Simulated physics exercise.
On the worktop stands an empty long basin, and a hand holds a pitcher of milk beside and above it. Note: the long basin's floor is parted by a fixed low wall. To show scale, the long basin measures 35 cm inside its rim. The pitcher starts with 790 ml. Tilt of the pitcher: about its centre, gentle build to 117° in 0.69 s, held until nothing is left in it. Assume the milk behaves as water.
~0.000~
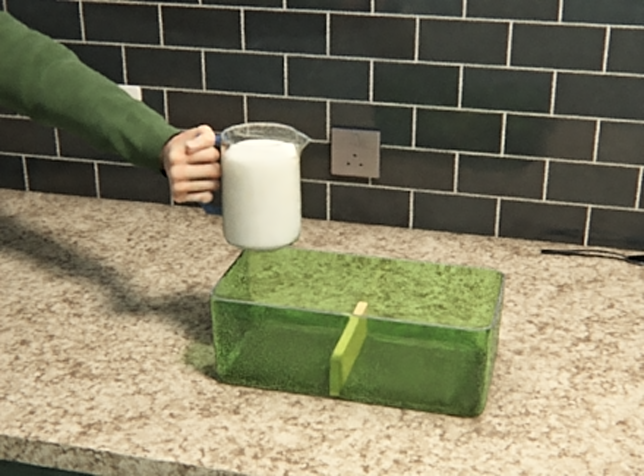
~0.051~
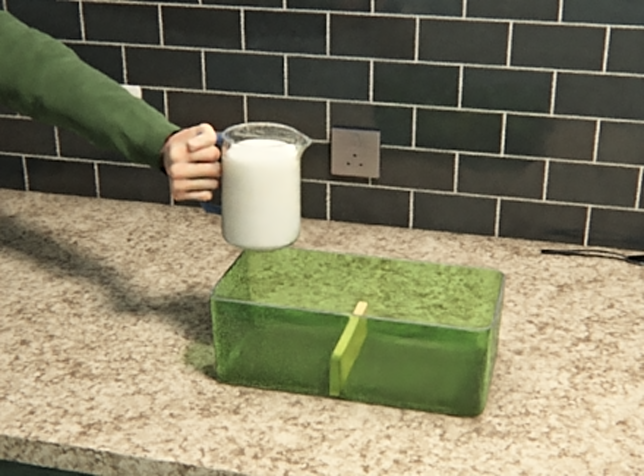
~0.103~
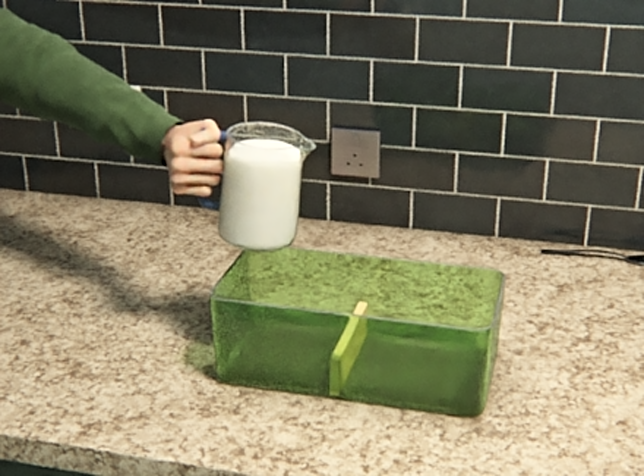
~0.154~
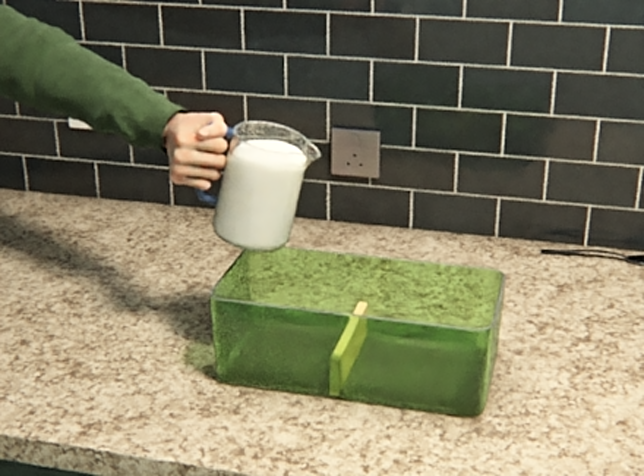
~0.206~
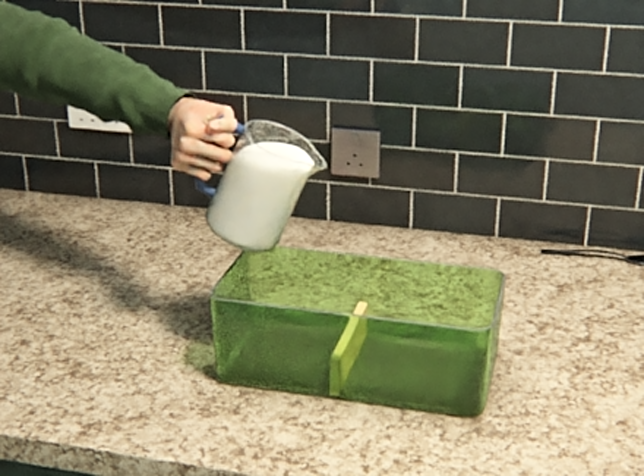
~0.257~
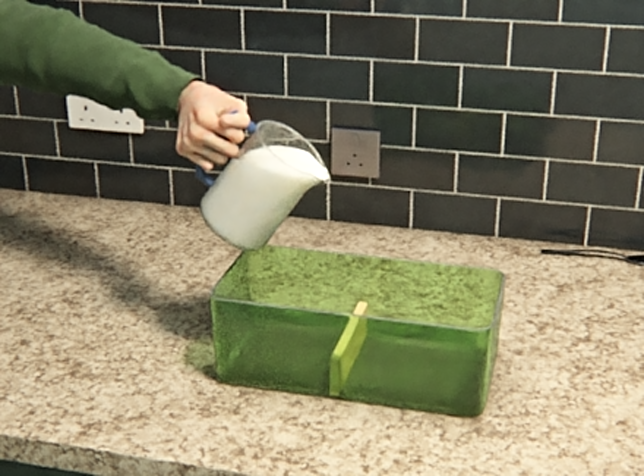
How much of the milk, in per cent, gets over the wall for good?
65 %.
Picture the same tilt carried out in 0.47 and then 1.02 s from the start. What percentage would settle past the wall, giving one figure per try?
Around 60 per cent first, around 70 per cent next.
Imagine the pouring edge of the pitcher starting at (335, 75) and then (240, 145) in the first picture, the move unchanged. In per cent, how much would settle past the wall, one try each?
Around 90 per cent first, around 5 per cent next.
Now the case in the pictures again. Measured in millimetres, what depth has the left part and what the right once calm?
I'd expect close to 10 mm on the left and close to 18 mm on the right.
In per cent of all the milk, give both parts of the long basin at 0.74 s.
22 on the left and 54 on the right, roughly.
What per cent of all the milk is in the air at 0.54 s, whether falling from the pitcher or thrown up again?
Roughly 20 %.
After 0.54 s the tilt is 103° and 61 per cent is still to pour, 1 is left of the wall and 18 right of it.
After 0.74 s the tilt is 117° and 13 per cent is still to pour, 23 is left of the wall and 54 right of it.
After 0.96 s the tilt is 117° and 1 per cent is still to pour, 33 is left of the wall and 65 right of it.
After 1.19 s the tilt is 117° and 0 per cent is still to pour, 35 is left of the wall and 65 right of it.
In the end 35 per cent lies left of the wall, 65 right of it and 1 outside.
